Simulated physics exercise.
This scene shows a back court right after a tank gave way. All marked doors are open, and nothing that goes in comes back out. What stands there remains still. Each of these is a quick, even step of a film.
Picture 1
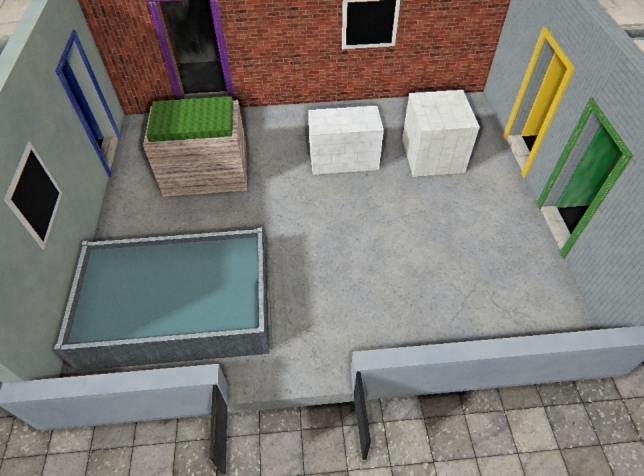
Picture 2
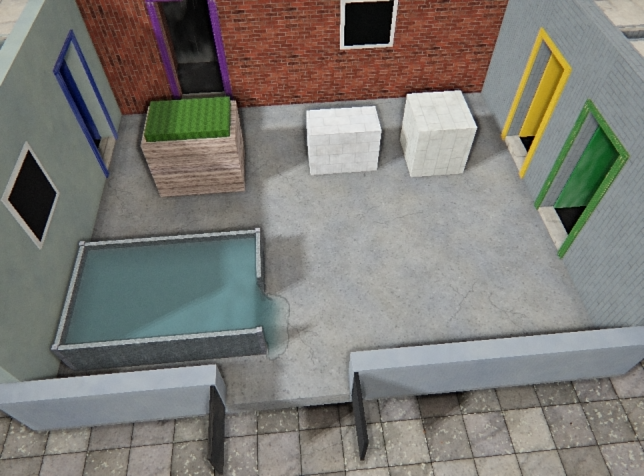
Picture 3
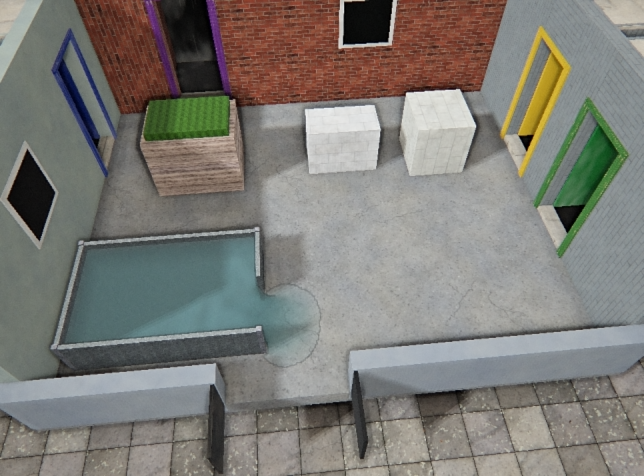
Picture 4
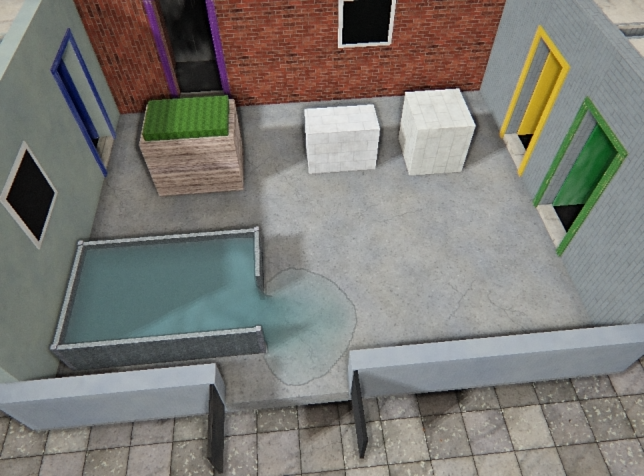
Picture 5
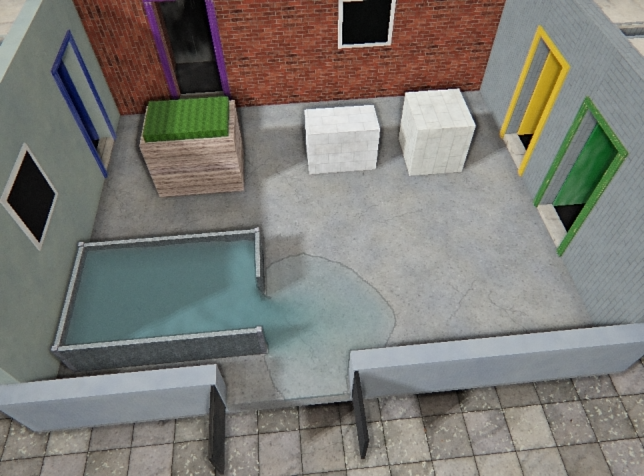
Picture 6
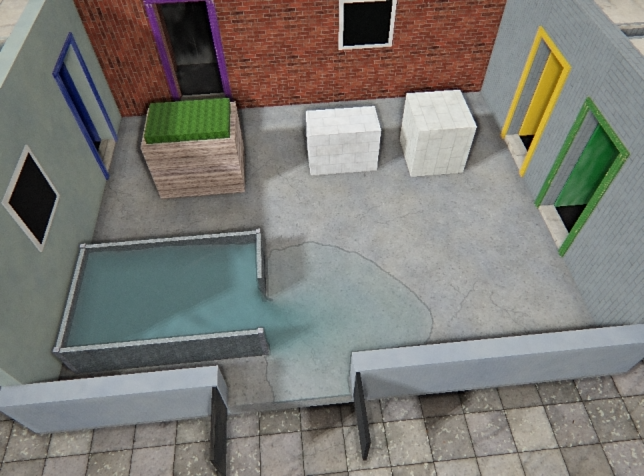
A walled back court with a grey floor is seen from high above its front opening, the view holding nearly still. A blue-framed doorway, grassy-topped block and water-filled tank stand left, two white blocks stand near the purple-framed door and brick wall behind, and yellow and green doorways line the right. The tank's right side opens, and water pours through the gap, spreading rightward across the floor in a widening, rounded sheet.
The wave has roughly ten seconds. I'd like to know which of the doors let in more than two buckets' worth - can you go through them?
Sure: The blue door does not; the purple door does not; the yellow door does not; the green door lets in more.
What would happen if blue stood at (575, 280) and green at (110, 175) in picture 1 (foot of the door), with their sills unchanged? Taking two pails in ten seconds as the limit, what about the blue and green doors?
Result - blue runs over the limit, green keeps within bounds.
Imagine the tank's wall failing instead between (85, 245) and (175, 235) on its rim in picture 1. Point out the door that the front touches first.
It's the door marked blue.
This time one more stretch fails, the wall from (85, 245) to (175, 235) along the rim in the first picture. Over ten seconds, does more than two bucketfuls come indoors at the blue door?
As far as I can tell, the blue door surpasses the limit.
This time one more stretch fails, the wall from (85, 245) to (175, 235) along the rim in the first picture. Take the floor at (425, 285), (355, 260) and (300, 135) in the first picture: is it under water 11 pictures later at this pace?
Untouched, untouched, untouched.
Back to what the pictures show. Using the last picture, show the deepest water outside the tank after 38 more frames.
I'd mark about pixel (487, 104).
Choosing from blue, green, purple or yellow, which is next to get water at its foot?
Looks like the green-painted one gets there first.
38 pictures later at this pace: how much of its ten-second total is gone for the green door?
About 85 %.
A moment on, water covers 20 % of the floor; the blue door not reached, the purple door not reached, the yellow door not reached, the green door not reached.
Next, water covers 30 % of the floor; the blue door not reached, the purple door not reached, the yellow door not reached, the green door wet at the sill, nothing in.
Then, water covers 35 % of the floor; the blue door not reached, the purple door not reached, the yellow door wet at the sill, nothing in, the green door under two buckets in.
Later, water covers 50 % of the floor; the blue door not reached, the purple door not reached, the yellow door wet at the sill, nothing in, the green door over two buckets in.
In the end, water covers 80 % of the floor; the blue door not reached, the purple door wet at the sill, nothing in, the yellow door wet at the sill, nothing in, the green door over two buckets in.
